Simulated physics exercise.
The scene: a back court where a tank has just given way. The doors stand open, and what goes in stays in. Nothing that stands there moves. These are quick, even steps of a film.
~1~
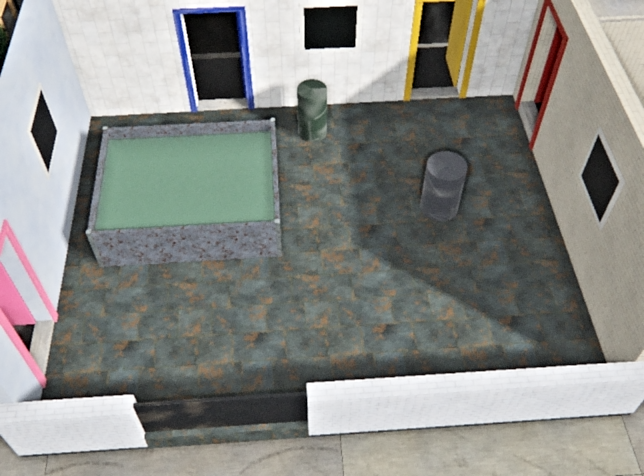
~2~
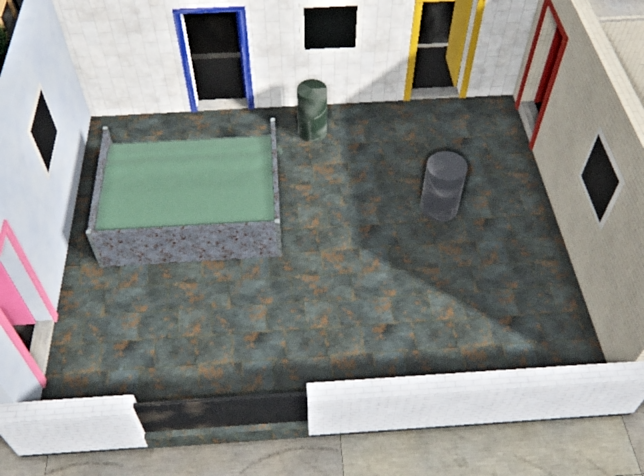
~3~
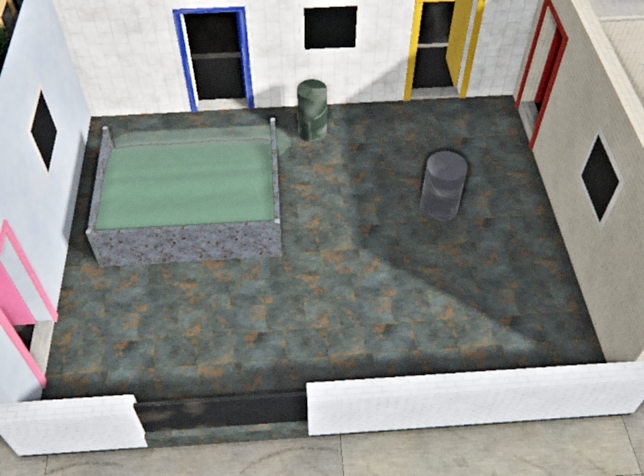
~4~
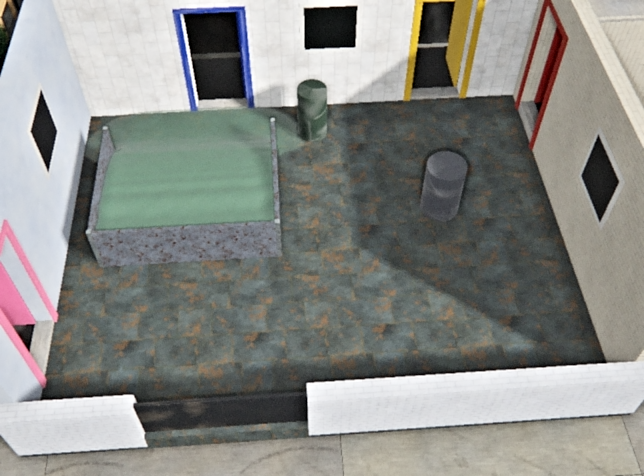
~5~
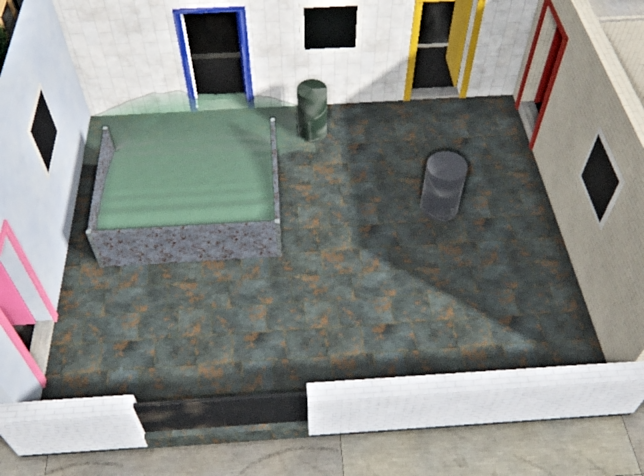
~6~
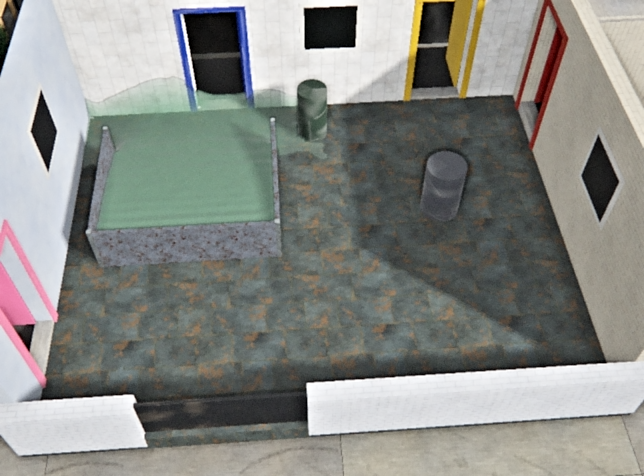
At the start, green water lies still in a speckled grey tank in a walled court with open doors. The tank's far side is then gone, and water pours out through the gap over the dark floor, spreading in a widening sheet to the back wall around the blue-framed doorway.
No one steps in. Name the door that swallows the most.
Most goes in at the blue door.
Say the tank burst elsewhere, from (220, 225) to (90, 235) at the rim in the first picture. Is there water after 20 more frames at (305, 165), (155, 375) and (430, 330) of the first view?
In that order: Not flooded, under water, wet.
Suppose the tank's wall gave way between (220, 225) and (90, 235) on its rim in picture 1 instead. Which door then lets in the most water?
That is the pink-painted one.
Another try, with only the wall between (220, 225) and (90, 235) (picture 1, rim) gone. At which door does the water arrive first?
I say the pink door.
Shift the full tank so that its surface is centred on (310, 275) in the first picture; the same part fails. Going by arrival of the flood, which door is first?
That is the blue-painted one.
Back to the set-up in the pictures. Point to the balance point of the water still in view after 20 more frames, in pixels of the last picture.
Around (219, 182).
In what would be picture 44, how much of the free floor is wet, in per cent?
Near 90 in a hundred.
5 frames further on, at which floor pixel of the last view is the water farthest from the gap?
I would point to (404, 103).
A moment on, water covers 15 % of the floor; yellow door not reached, red door not reached, blue door a lot in, pink door not reached.
Next, water covers 25 % of the floor; yellow door wet at the sill, nothing in, red door not reached, blue door a lot in, pink door not reached.
Then, water covers 50 % of the floor; yellow door wet at the sill, nothing in, red door wet at the sill, nothing in, blue door a lot in, pink door a trickle in.
Later, water covers 90 % of the floor; yellow door wet at the sill, nothing in, red door wet at the sill, nothing in, blue door a lot in, pink door a trickle in.
In the end, water covers 95 % of the floor; yellow door wet at the sill, nothing in, red door wet at the sill, nothing in, blue door a lot in, pink door a trickle in; the blue door has let in the most.
